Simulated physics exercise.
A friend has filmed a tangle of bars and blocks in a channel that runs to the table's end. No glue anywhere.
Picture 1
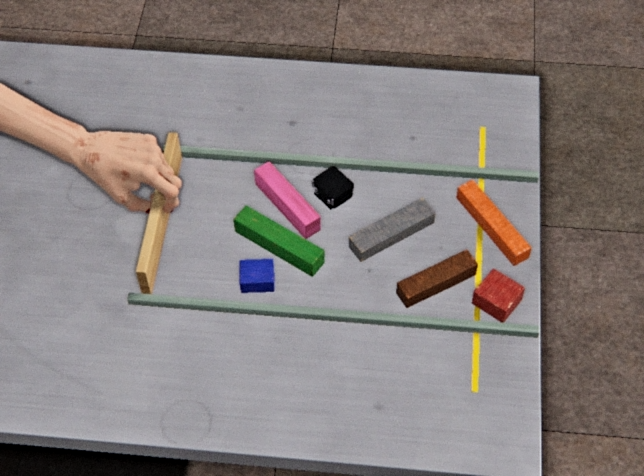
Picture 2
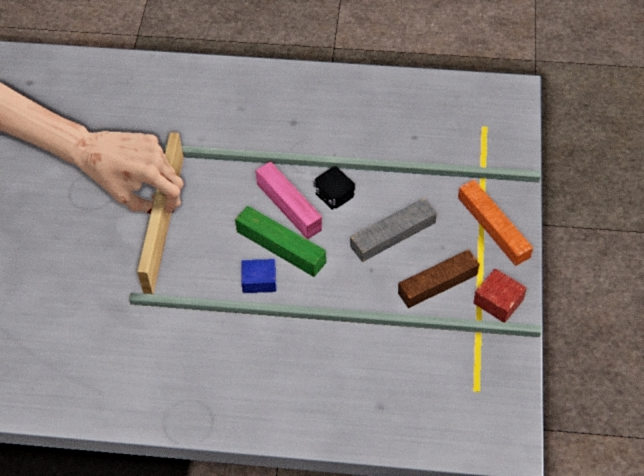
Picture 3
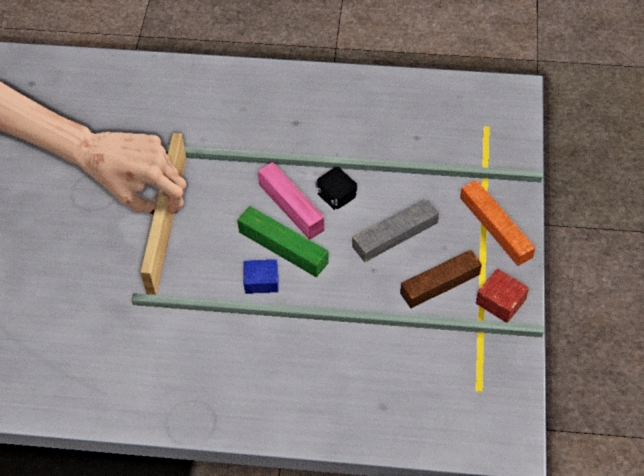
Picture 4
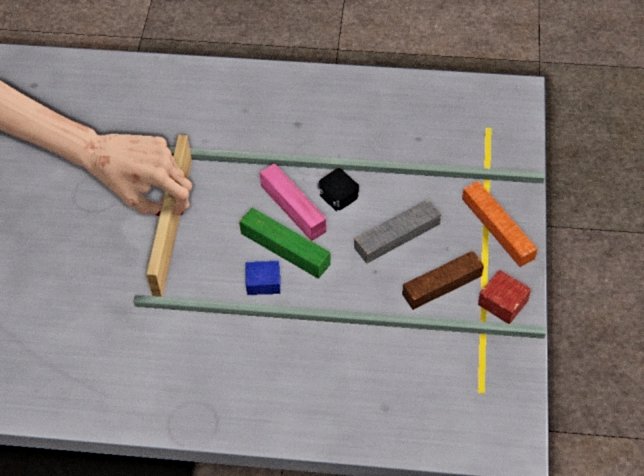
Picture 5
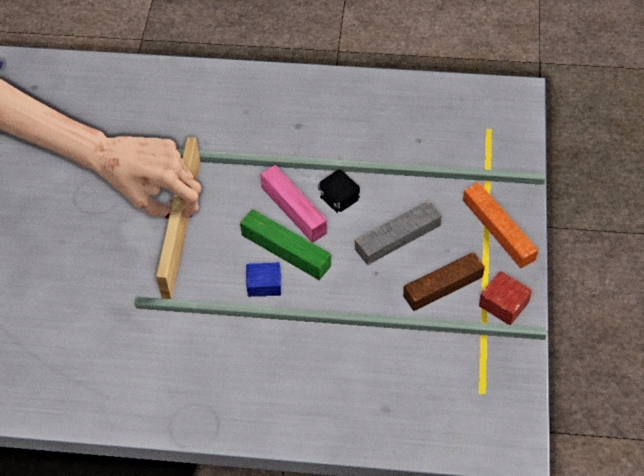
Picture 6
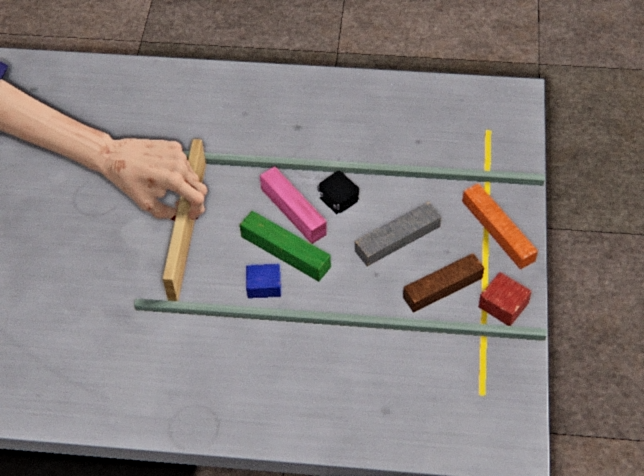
On a grey tabletop, a hand holds a wooden board upright at the left end of a channel scattered with coloured bars and blocks, then slides it slightly right, while the pieces stay in place, some near a yellow line.
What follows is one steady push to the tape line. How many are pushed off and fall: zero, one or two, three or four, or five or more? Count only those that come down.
The number that fall off is three or four.
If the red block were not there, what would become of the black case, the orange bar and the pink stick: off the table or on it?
The black case stays on, the orange bar is lost, the pink stick survives.
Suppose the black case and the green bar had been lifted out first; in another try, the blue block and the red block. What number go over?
The counts: 1 and 1.
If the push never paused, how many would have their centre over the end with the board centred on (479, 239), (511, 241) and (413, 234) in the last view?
Place by place, 3, 6 and 0.
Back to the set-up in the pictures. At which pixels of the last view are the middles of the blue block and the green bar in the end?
First (502, 303), then (524, 279).
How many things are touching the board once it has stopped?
The number is 3.
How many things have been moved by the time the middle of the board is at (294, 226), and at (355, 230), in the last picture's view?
First 4, then 6.
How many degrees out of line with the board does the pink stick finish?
About 25°.
Soon after, none off yet; red block at rest near (505, 299); orange bar at rest near (499, 226); brown bar at rest near (444, 282).
Then, none off yet; red block at rest near (506, 300); orange bar moving near (507, 222); brown bar moved about its own width near (493, 273).
At rest, the number that fall off is three or four; fallen, brown bar, orange bar and red block.
